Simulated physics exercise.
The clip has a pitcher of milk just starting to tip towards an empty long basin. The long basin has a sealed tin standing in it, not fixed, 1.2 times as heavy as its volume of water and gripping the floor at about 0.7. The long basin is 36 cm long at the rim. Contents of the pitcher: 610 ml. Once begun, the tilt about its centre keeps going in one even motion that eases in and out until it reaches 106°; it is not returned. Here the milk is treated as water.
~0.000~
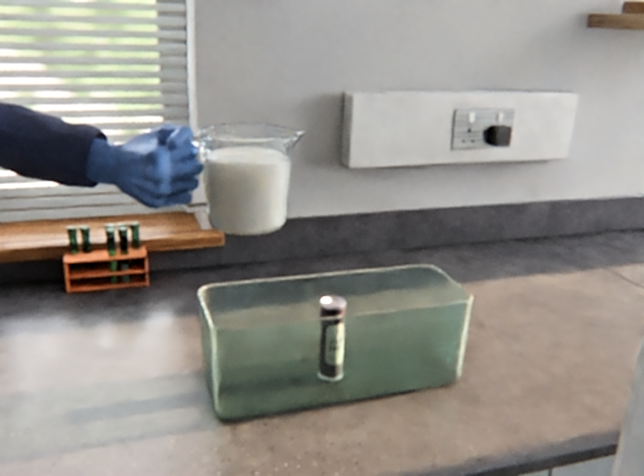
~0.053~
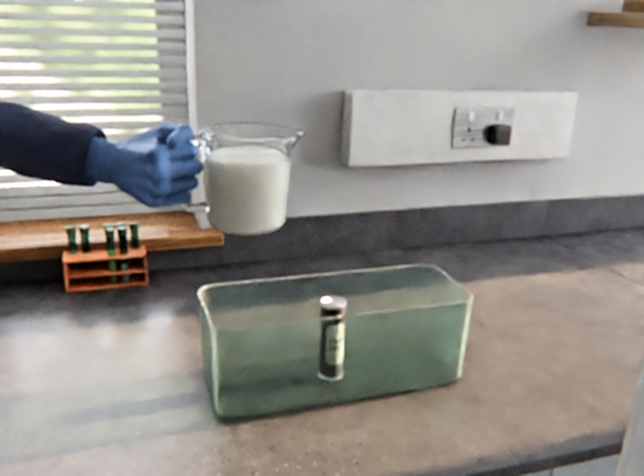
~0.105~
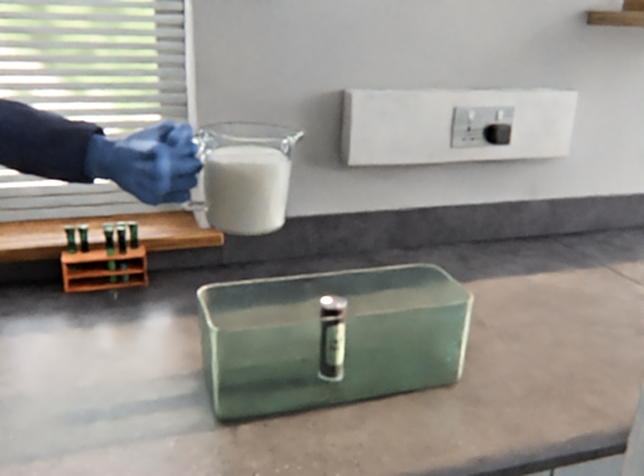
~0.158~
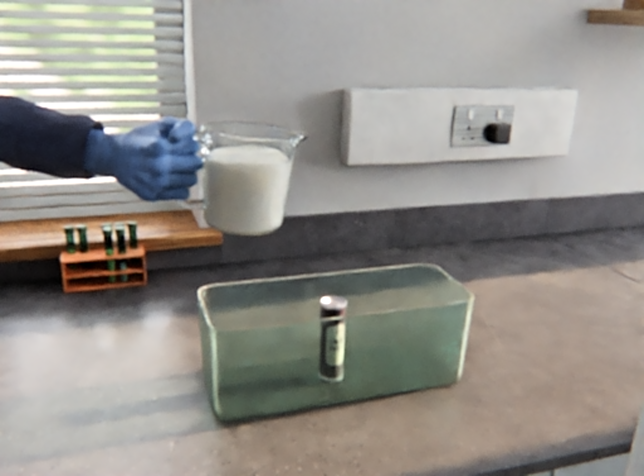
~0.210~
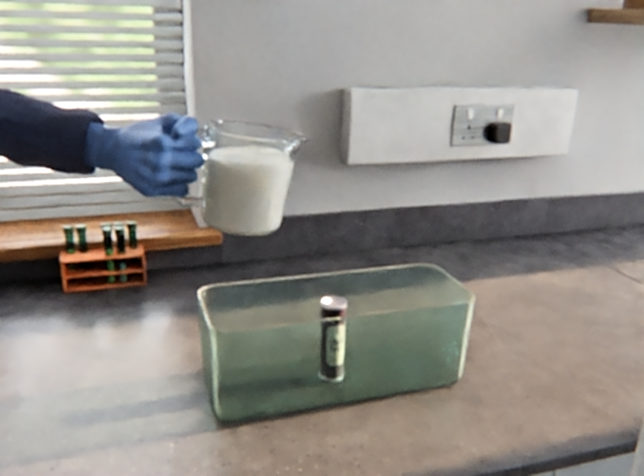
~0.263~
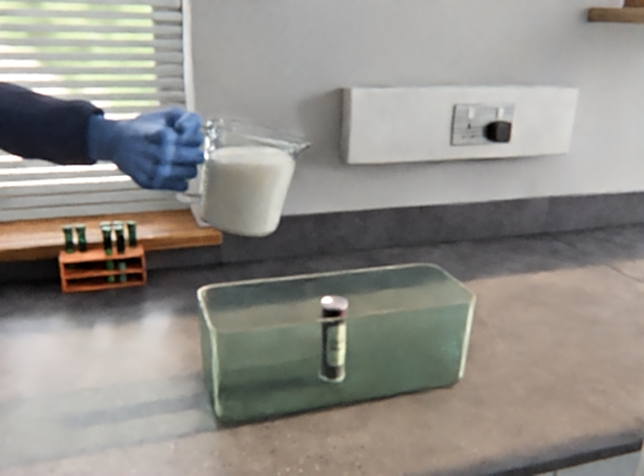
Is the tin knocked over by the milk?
No.
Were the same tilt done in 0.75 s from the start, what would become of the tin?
The tin would stay balanced.
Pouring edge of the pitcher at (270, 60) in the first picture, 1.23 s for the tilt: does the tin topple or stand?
Then the tin remains standing.
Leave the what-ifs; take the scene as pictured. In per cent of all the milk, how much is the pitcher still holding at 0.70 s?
Close to 84 in a hundred.
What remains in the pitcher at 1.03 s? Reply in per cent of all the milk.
24 per cent or so.
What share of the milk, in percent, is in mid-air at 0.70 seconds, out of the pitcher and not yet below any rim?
Share: Roughly 14 per cent.
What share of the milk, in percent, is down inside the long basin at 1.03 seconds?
Around 52 per cent of the whole.
Then, 0.70 s in, the tilt is 65° and 84 per cent is still to pour; the tin stands where it began.
Then, 1.03 s in, the tilt is 99° and 24 per cent is still to pour; the tin stands where it began.
Then, 1.36 s in, the tilt is 106° and 1 per cent is still to pour; the tin stands where it began.
Then, 1.73 s in, the tilt is 106° and 0 per cent is still to pour; the tin stands where it began.
Finally, the tin stands where it began.
